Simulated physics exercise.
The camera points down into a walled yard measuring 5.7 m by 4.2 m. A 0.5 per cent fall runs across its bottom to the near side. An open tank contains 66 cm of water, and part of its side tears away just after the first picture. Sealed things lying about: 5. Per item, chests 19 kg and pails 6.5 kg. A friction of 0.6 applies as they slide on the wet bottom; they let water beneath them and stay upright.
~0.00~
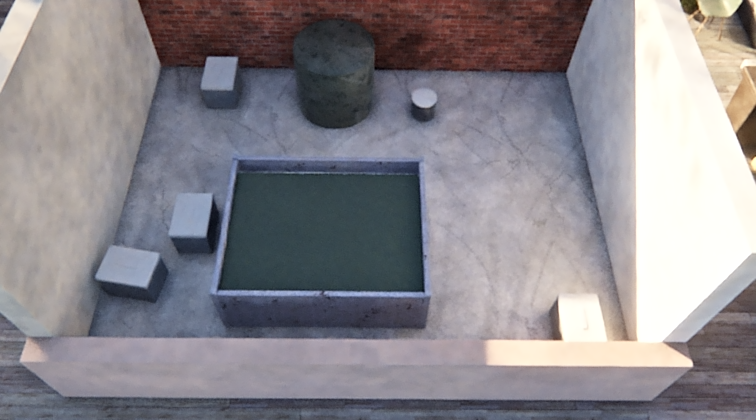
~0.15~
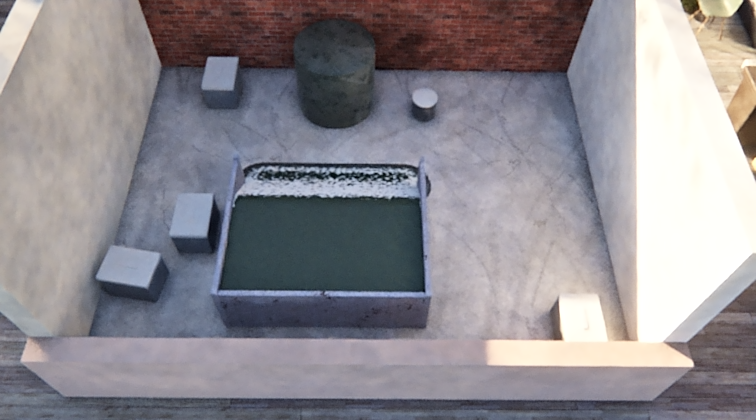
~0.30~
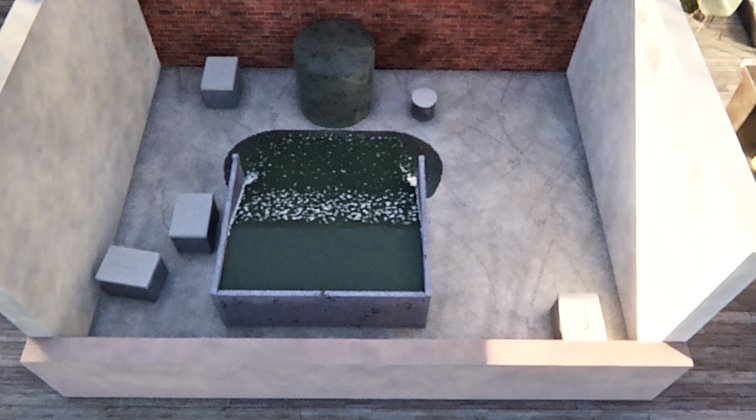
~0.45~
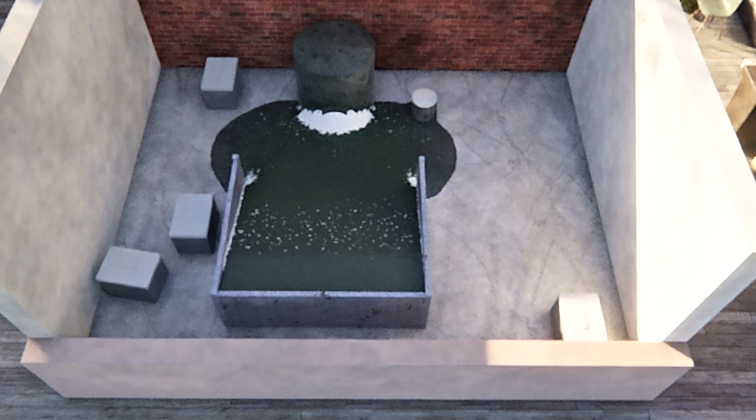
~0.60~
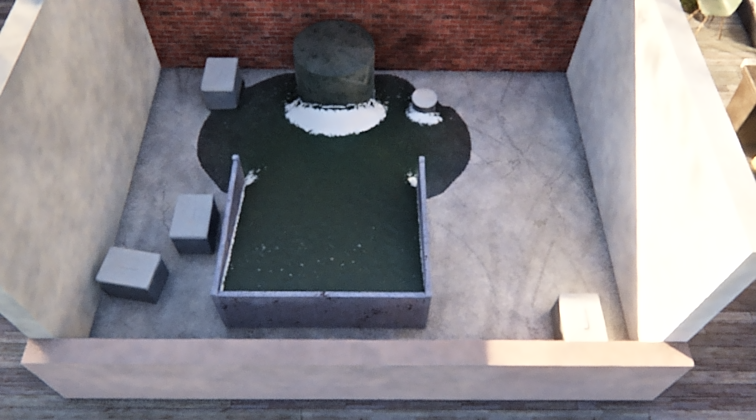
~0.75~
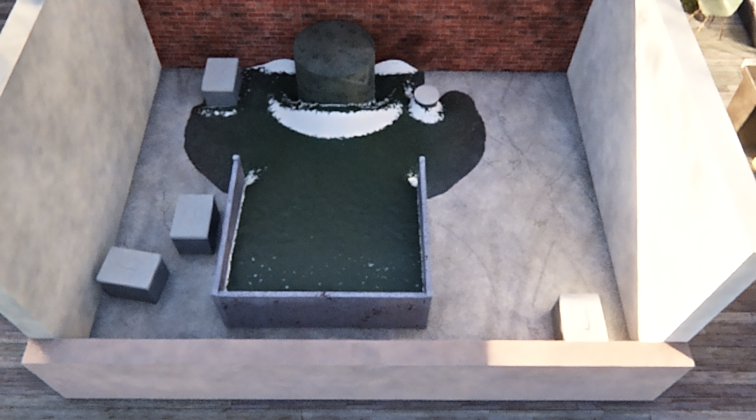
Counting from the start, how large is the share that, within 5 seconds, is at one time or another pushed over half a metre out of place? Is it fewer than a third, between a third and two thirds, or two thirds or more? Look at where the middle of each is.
We'll see a large share moved that far, two thirds or beyond.
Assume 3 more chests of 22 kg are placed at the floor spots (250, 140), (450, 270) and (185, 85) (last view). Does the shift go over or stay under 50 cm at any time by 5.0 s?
Above, below, above.
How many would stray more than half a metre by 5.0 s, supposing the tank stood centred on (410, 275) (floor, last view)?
In that case the number is 3.
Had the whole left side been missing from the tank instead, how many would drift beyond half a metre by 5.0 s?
That would give 4.
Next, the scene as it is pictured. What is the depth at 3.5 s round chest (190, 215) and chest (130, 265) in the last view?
Some 6 cm at the first, some 10 cm at the second.
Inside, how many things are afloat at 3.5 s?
Tally: 1 of them.
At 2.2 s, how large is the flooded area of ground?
Close to 14 m2, I'd say.
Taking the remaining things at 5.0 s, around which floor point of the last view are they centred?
About (303, 304).
After 1.1 s 1 of 5 are over 50 cm from their spots; 0 afloat.
After 2.2 s 2 of 5 are over 50 cm from their spots; 2 afloat.
After 3.5 s 3 of 5 are over 50 cm from their spots; 1 afloat.
After 5.0 s 4 of 5 are over 50 cm from their spots, and 4 have been at some point; 3 afloat.
